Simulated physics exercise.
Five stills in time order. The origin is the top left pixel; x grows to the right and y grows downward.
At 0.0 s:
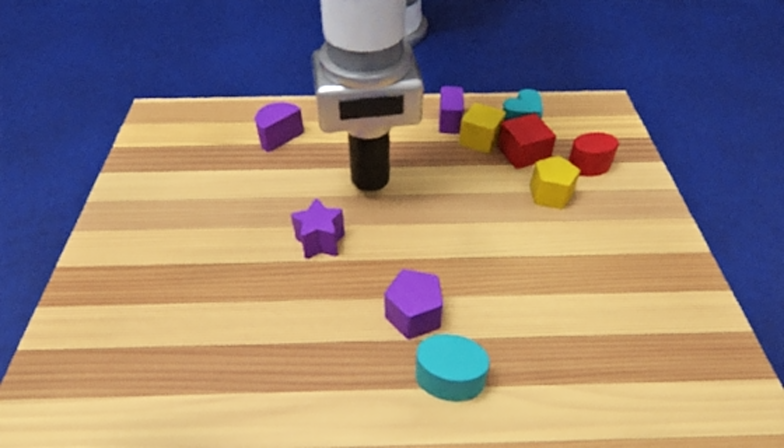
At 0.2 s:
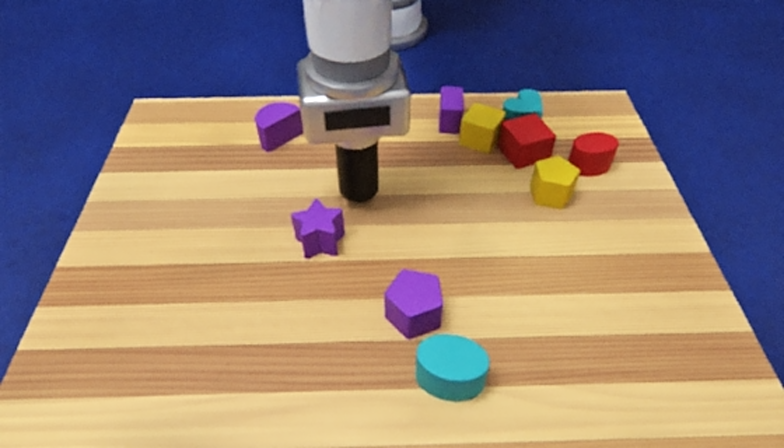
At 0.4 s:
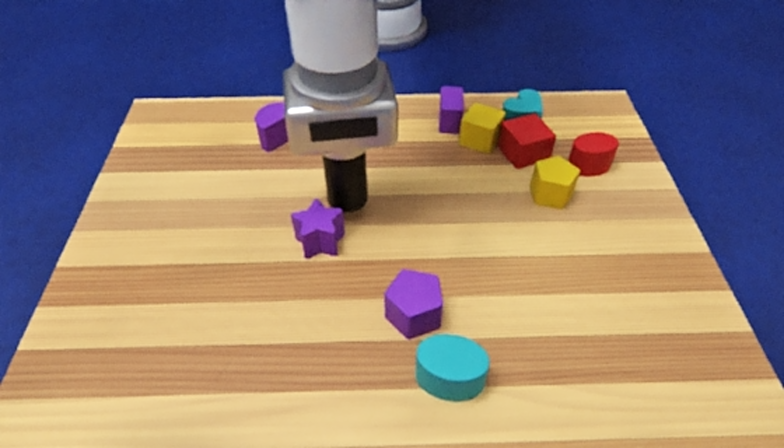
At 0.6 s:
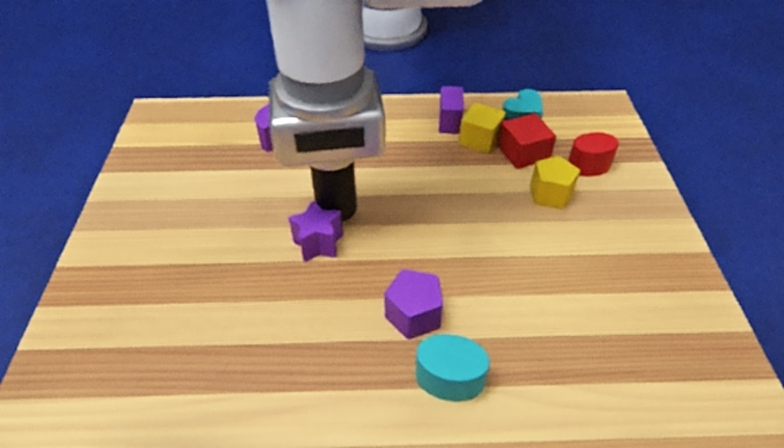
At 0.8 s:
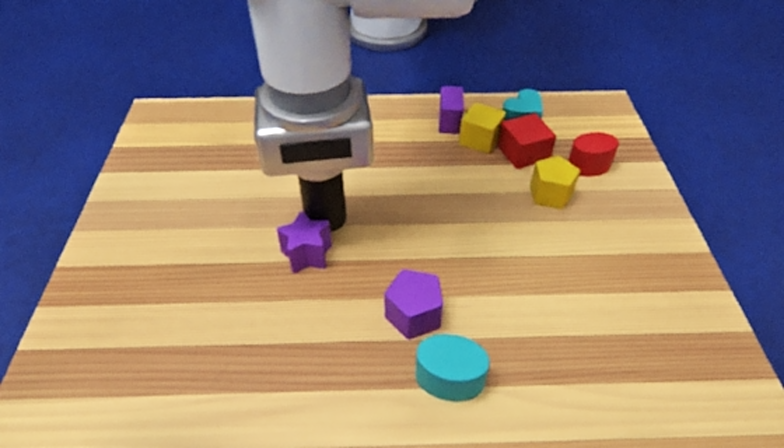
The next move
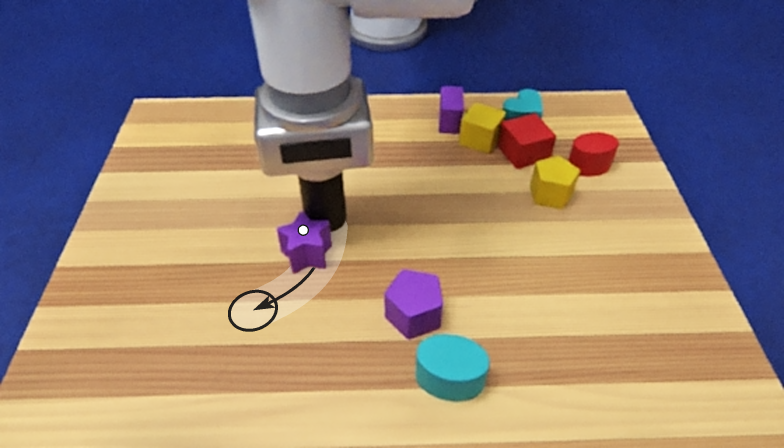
In the video, a robot arm with a black cylindrical tip moves down and left over a striped wooden board of colored blocks, reaches the purple star, and pushes it slightly toward the lower left while the other blocks stay still.
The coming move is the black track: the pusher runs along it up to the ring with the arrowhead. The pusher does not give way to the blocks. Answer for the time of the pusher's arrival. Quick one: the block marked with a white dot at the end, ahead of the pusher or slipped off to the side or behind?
At the end of the path, the pusher is still pushing the block marked with a white dot ahead of it.
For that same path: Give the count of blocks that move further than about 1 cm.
Going by the path, one of them shifts by more than about 1 cm.
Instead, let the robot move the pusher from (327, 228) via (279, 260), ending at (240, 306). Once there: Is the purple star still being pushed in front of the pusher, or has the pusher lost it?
Once the path is finished, the purple star still sits ahead of the pusher.
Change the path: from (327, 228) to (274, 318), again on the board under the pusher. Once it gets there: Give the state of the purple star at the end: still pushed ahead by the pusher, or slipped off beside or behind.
Before the pusher.
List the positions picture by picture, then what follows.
In the first frame, tip of the pusher (370, 178), middles of tops, purple star (317, 217).
In the second frame, pusher (359, 189), nothing pushed.
In the third frame, pusher (348, 199), nothing pushed.
In the fourth frame, pusher (337, 208), purple star (315, 219).
In the fifth frame, pusher (326, 218), purple star (303, 230).
The line goes from (327, 228) via (319, 259) and (293, 289), ending at (253, 310); the dot is on the purple star.
What follows on the original path. One third of the way, pusher (317, 250); purple star (287, 262).
Two thirds of the way, pusher (291, 279); purple star (257, 294).
At the end, pusher (250, 301); purple star (216, 321).
